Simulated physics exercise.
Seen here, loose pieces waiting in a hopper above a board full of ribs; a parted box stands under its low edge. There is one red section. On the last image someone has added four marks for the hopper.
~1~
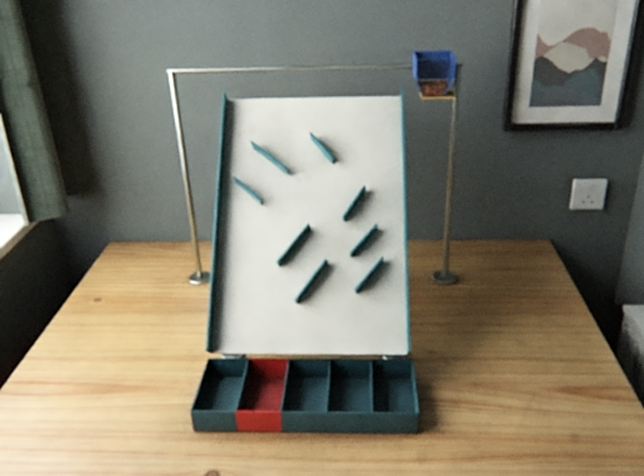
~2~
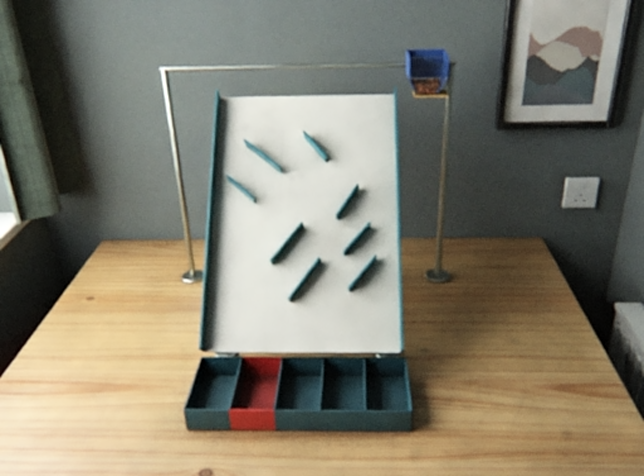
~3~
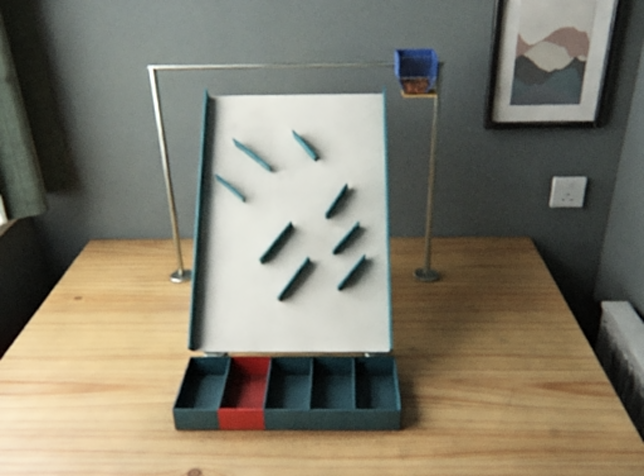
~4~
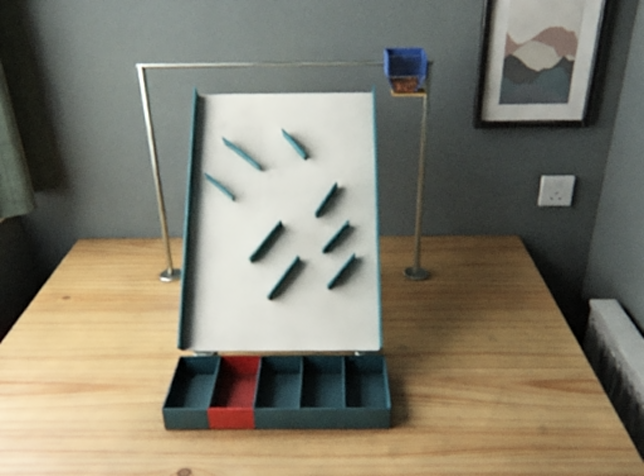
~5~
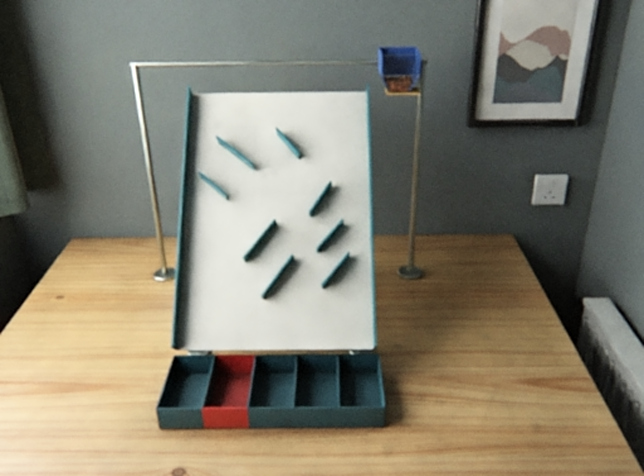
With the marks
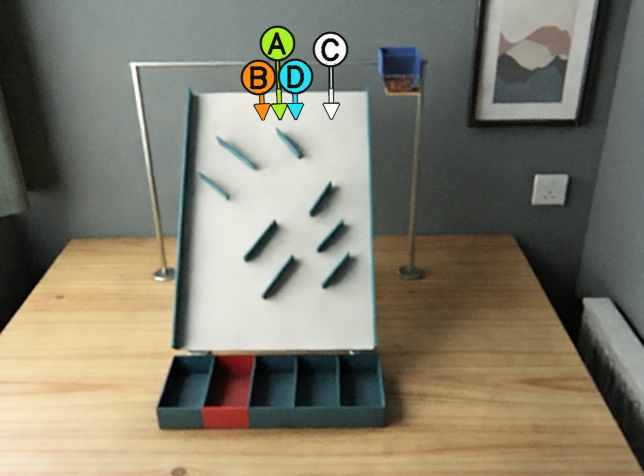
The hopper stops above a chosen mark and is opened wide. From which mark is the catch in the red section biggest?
The answer is mark D.
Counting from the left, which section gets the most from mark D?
The second.
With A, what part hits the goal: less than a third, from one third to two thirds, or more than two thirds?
From one third to two thirds.
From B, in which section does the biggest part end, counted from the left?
It is the first one.
On the marked copy, mark A meets the board at (279, 113); mark B meets the board at (262, 114); mark C meets the board at (331, 113); mark D meets the board at (295, 113).
If A is chosen, about a third in the red section, about two thirds in other sections.
If B is chosen, about a quarter in the red section, most in other sections.
If C is chosen, about a third in the red section, about half in other sections, a stray few outside the box.
If D is chosen, about two thirds in the red section, about a third in other sections.
